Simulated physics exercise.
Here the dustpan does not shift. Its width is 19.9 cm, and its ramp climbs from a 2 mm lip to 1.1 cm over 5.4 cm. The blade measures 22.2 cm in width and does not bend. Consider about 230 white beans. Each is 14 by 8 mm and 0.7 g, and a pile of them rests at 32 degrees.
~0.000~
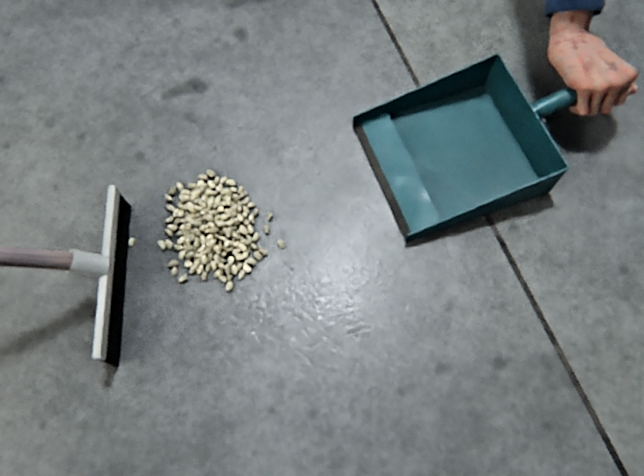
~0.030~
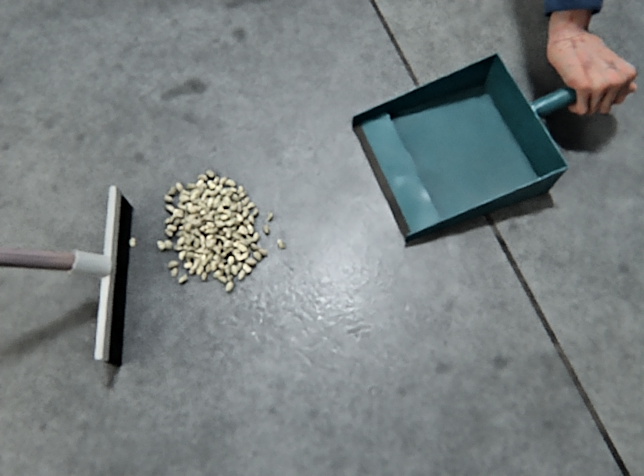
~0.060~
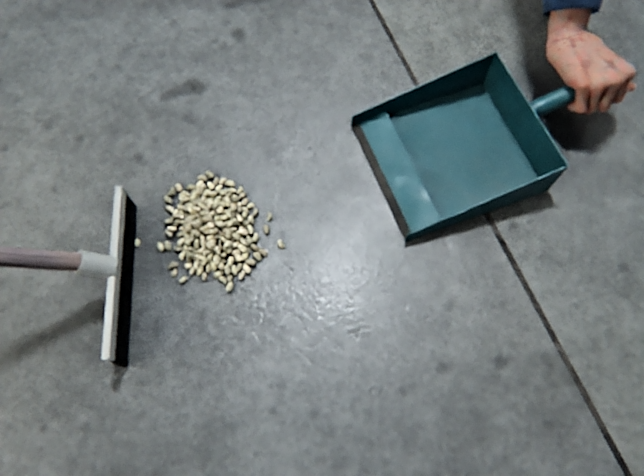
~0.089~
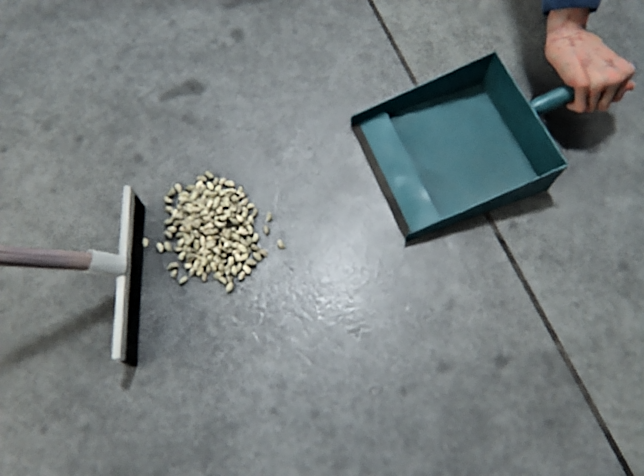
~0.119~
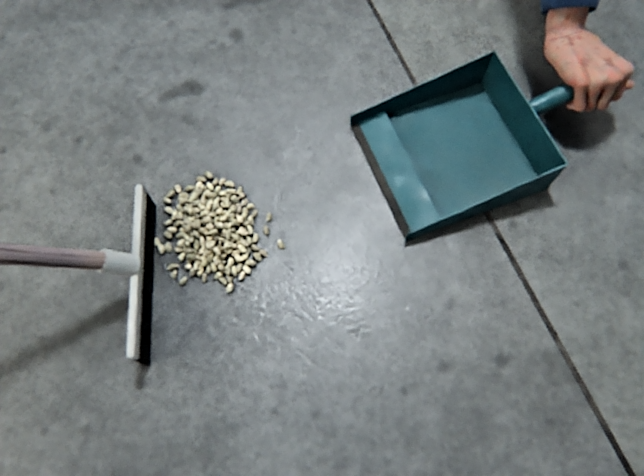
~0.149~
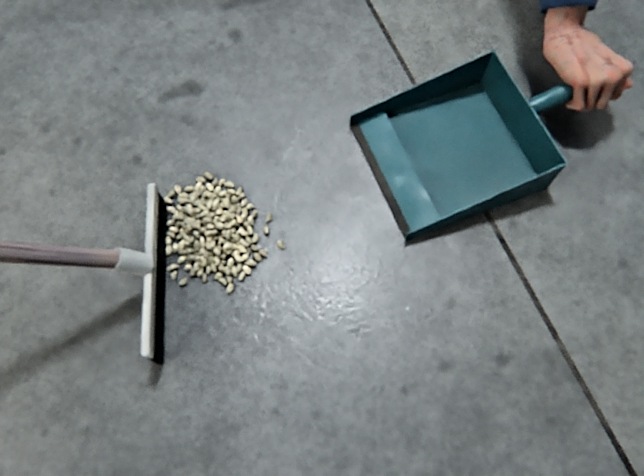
A squeegee blade sliding right across a grey floor to meet a pile of pale beans, a hand holding a teal dustpan still.
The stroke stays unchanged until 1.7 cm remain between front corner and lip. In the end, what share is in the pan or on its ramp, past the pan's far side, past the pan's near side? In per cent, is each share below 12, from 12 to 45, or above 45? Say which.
Pan: From 12 to 45; far side: Below 12; near side: From 12 to 45.
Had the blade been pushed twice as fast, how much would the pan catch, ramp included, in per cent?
I'd put it at roughly 35 per cent.
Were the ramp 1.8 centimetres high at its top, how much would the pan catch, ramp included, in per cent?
I'd guess close to 20 per cent.
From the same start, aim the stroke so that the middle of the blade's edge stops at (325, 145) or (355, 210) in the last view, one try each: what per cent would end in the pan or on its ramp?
Roughly 5 per cent for the first try and 25 per cent for the second.
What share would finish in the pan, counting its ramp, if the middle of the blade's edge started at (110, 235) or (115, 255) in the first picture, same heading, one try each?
15 and 25 per cent, roughly.
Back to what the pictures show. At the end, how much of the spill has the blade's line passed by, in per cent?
30 %.
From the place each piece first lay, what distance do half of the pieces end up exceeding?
Roughly 24 cm.
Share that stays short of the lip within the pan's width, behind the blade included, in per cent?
Some 50 per cent of them end up there.
Then, at 0.41 s, middle of the blade 19 cm from the lip; 0 % over the lip, far side 5 %, near side 5 %.
Then, at 0.58 s, middle of the blade 10 cm from the lip; 0 % over the lip, far side 5 %, near side 15 %.
After 0.87 s, middle of the blade 5 cm from the lip; 25 % over the lip, far side 5 %, near side 20 %.
By 2.0 s all is still; pan 25 %, far side 5 %, near side 20 %, in front of the lip or behind the blade 50 %.
